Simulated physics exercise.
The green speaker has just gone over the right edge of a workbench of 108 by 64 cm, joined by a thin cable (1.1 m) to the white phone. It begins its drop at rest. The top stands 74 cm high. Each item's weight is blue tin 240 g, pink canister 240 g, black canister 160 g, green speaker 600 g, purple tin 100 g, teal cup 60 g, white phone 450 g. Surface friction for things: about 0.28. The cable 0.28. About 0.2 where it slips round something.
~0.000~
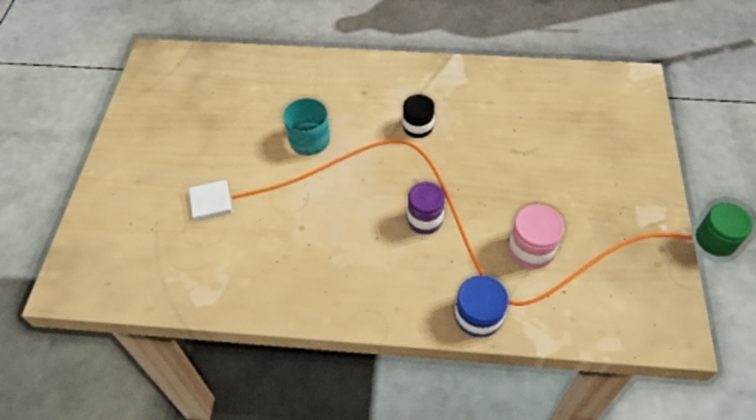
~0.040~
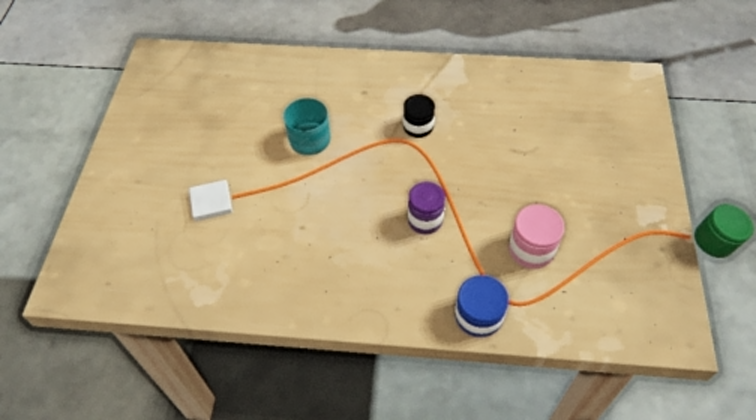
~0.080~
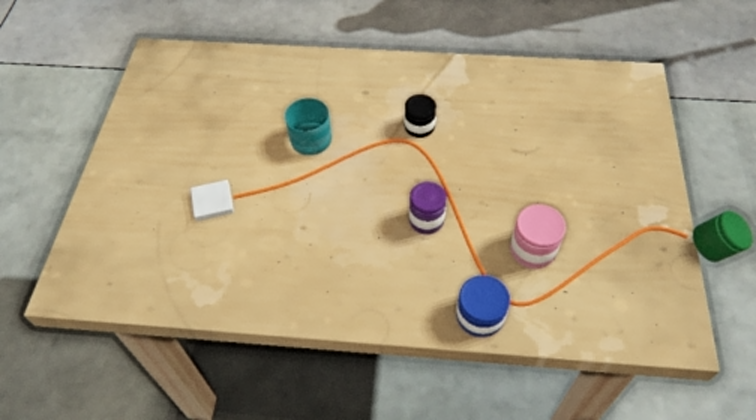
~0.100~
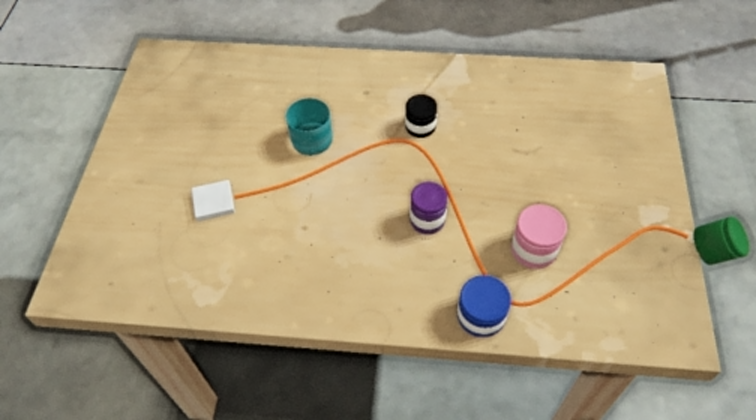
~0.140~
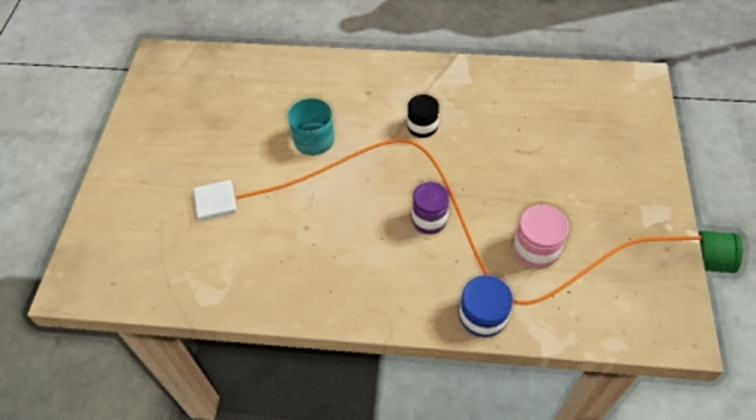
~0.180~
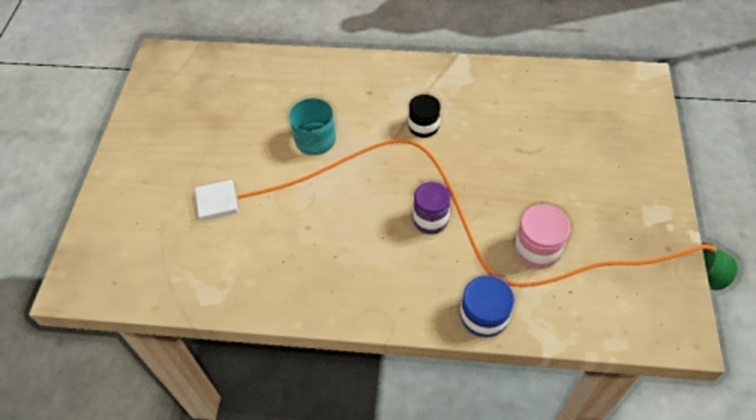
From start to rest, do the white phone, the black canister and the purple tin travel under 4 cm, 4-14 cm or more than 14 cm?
One by one: The white phone stops at a great distance; the black canister stops close to its start; the purple tin stops at a great distance.
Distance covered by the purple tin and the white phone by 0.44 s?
Shifts - purple tin 15 cm, white phone 15 cm.
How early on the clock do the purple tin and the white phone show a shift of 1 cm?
Purple tin: 0.30 s; white phone: 0.34 s.
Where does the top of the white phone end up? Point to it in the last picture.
The top finishes roughly at pixel (557, 247) of the last view.
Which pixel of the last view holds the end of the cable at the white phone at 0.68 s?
Close to (456, 243) in the last picture.
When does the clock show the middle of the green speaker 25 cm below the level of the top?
At about 0.28 s.
After 0.4 s, the cable's tail end at (309, 222); purple tin 17 cm off its start, white phone 14 cm off its start, pink canister 9 cm off its start.
After 0.7 s, the cable's tail end at (456, 243); white phone 39 cm off its start, purple tin over the edge, pink canister 14 cm off its start.
After 0.9 s, the cable's tail end at (560, 238); white phone 56 cm off its start at (544, 245), purple tin over the edge, pink canister 14 cm off its start at (565, 156).
After 1.2 s, the cable's tail end at (572, 240); white phone 59 cm off its start, purple tin over the edge, pink canister 14 cm off its start.
After 2.4 s, the cable's tail end at (572, 240); white phone 59 cm off its start at (557, 247), purple tin over the edge, black canister 0 cm off its start at (425, 105), pink canister 14 cm off its start at (565, 156).
